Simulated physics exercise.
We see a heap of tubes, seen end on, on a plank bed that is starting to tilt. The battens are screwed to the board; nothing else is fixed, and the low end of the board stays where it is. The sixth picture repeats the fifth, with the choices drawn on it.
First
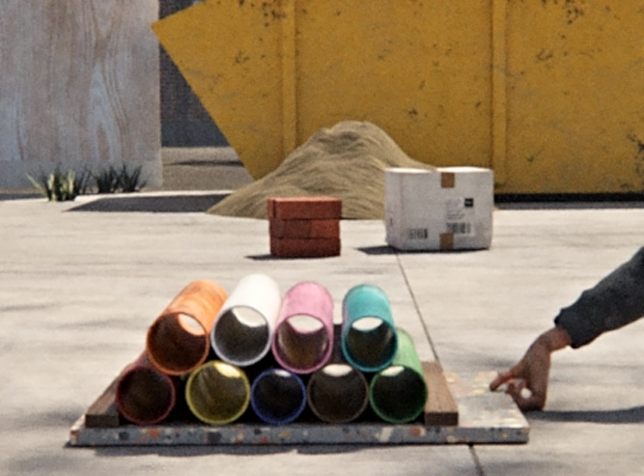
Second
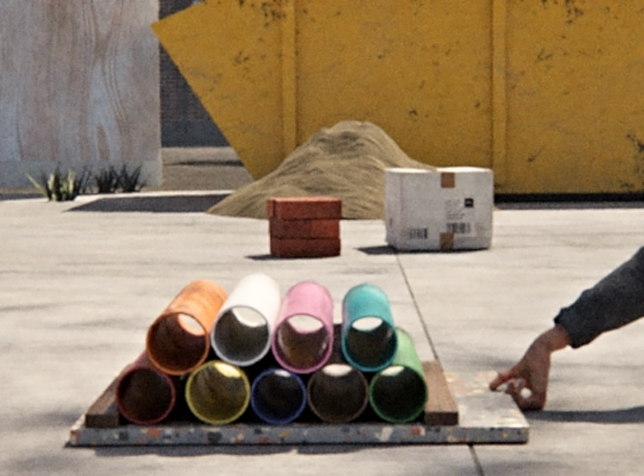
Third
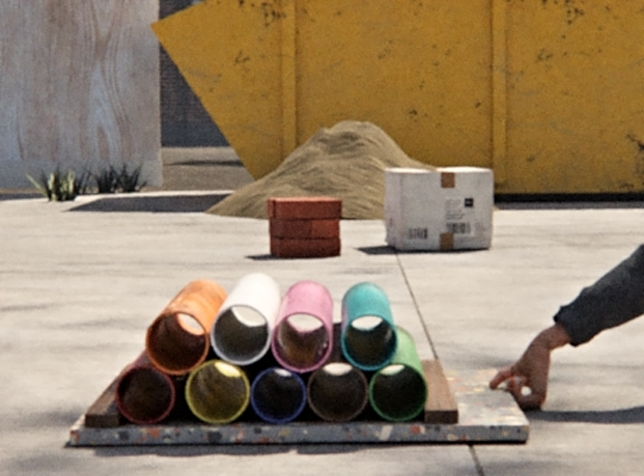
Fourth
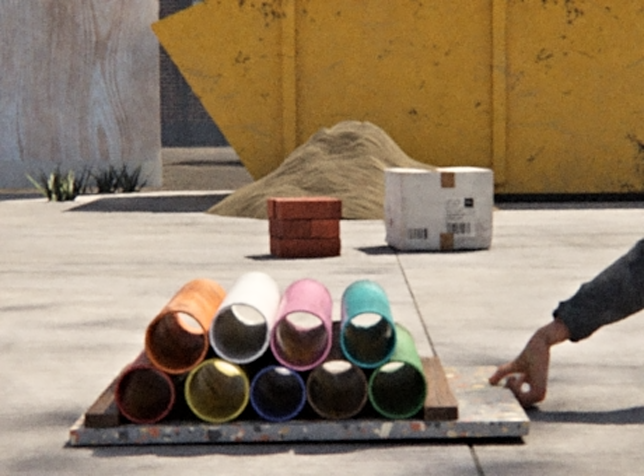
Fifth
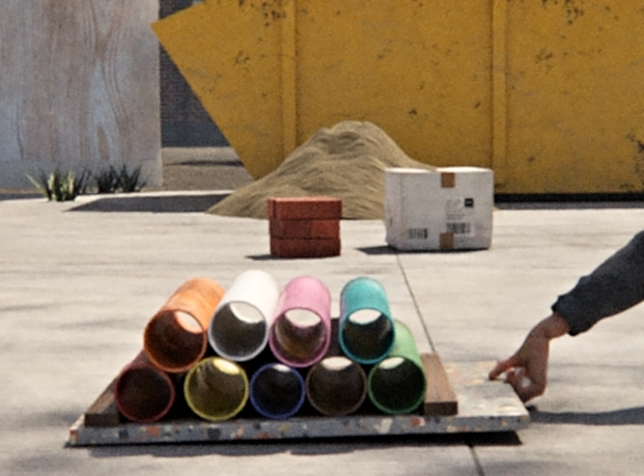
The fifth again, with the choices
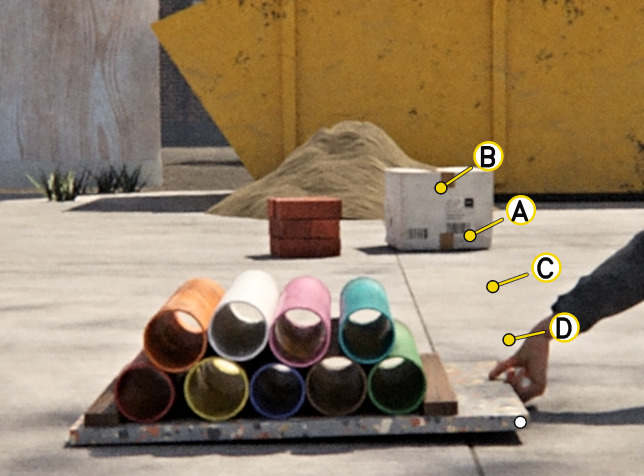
A hand at the right edge slightly raises a board holding a stack of colored tubes.
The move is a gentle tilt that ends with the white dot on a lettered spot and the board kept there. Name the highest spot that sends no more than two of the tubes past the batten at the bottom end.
The highest mark that will do is C.
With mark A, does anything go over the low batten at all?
At A: Yes.
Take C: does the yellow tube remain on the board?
Yes.
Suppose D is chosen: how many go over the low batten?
The count is none.
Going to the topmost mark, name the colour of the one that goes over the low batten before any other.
It is the orange one.
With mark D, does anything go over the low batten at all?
No, at D.
On the marked copy, A at (470, 236); B at (441, 188); C at (493, 287); D at (509, 340); the white dot at (520, 422).
Taking C. A third of the way, board at 15°.
Two thirds of the way, board at 19°.
When it is over, board at 19°, two over the low batten (orange, white).
As for the rest, A three over the low batten (pink, orange, white); B nine over the low batten; D none over the low batten.
